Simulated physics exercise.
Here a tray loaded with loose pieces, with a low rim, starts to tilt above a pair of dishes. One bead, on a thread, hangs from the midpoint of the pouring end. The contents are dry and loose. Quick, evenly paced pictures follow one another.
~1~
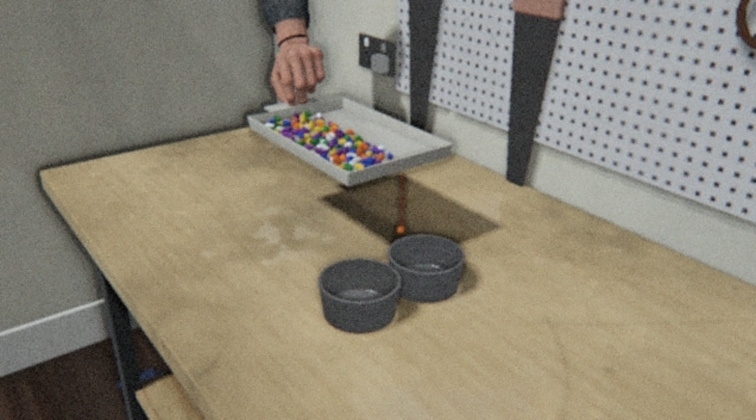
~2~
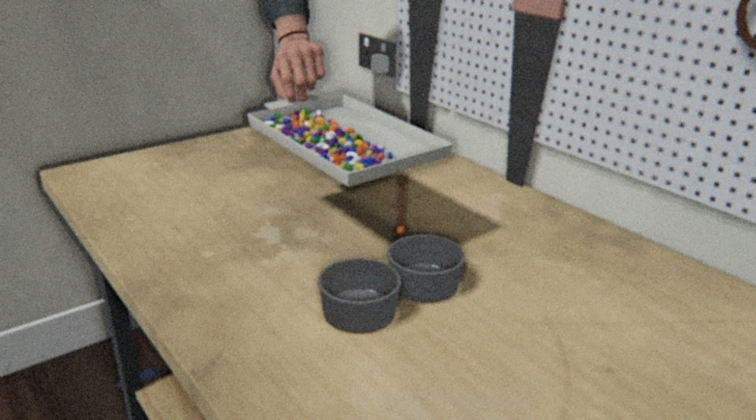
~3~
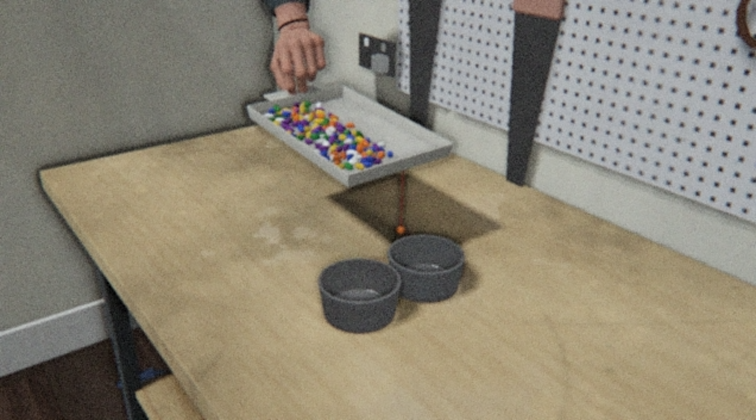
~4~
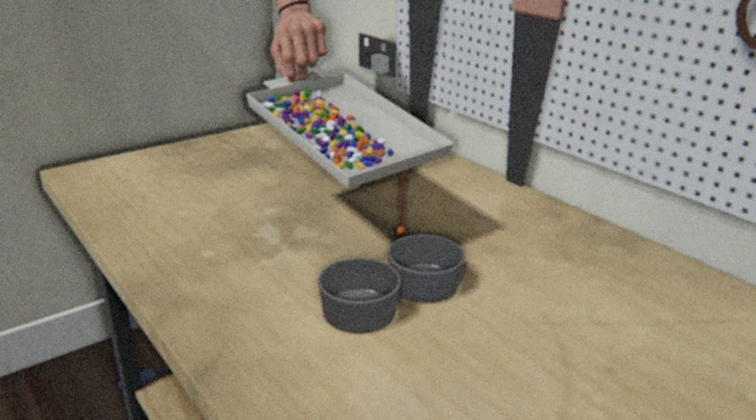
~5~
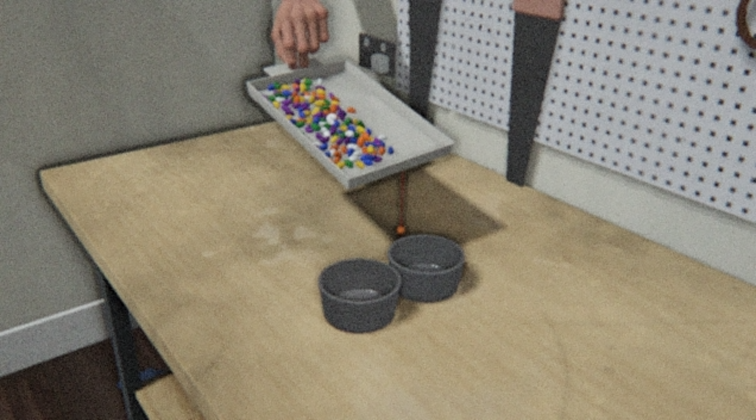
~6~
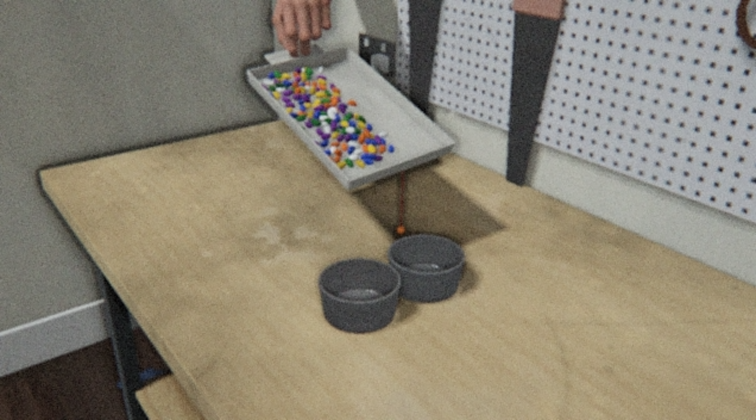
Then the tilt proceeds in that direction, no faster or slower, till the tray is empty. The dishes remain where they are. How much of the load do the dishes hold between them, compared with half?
The dishes save the greater portion.
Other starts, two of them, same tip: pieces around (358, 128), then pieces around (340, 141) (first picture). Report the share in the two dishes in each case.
Around 80 then around 90 per cent.
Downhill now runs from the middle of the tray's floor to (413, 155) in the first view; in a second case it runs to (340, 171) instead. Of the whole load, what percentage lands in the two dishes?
First heading 40 %, second heading 30 %.
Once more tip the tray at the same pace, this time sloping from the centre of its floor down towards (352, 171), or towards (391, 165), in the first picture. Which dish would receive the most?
Outcome one: The left side; outcome two: The right side.
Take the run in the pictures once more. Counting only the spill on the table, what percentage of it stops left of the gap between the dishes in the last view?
Some 40 per cent.
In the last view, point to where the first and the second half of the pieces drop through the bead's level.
Earlier half at (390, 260), later half at (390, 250).
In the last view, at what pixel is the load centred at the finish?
Around (385, 299).
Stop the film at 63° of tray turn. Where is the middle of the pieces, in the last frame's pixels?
The load is centred near (363, 135).
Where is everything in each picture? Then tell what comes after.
Corners of the pouring end at (348, 172) and (450, 144), level; middle of the load at (321, 141), jelly beans; left dish at (383, 311); right dish at (451, 282); bead on its thread at (401, 230), in the first frame.
Corners of the pouring end at (349, 172) and (450, 144), level; middle of the load at (321, 139), in the second frame.
Corners of the pouring end at (349, 173) and (450, 143), tipped barely, lowest at the left corner; middle of the load at (321, 135), in the third frame.
Corners of the pouring end at (349, 175) and (451, 143), tipped a little, lowest at the left corner; middle of the load at (321, 128), in the fourth frame.
Corners of the pouring end at (350, 177) and (452, 142), tipped a little, lowest at the left corner; middle of the load at (321, 121), in the fifth frame.
Corners of the pouring end at (350, 179) and (452, 142), tipped clearly, lowest at the left corner; middle of the load at (322, 115); left dish at (383, 311); right dish at (451, 282), in the sixth frame.
Soon, tray tipped steeply; nearly all on the tray; a stray few in the air.
A while on, tray tipped past a quarter turn; about half on the tray; about a quarter in the left dish; a small part in the right dish; a small part outside both; about a quarter in the air.
Towards the end, tray tipped past a quarter turn; about half in the left dish; about a third in the right dish; a small part outside both.
Finally, tray tipped past a quarter turn; about half in the left dish; about a third in the right dish; a small part outside both.
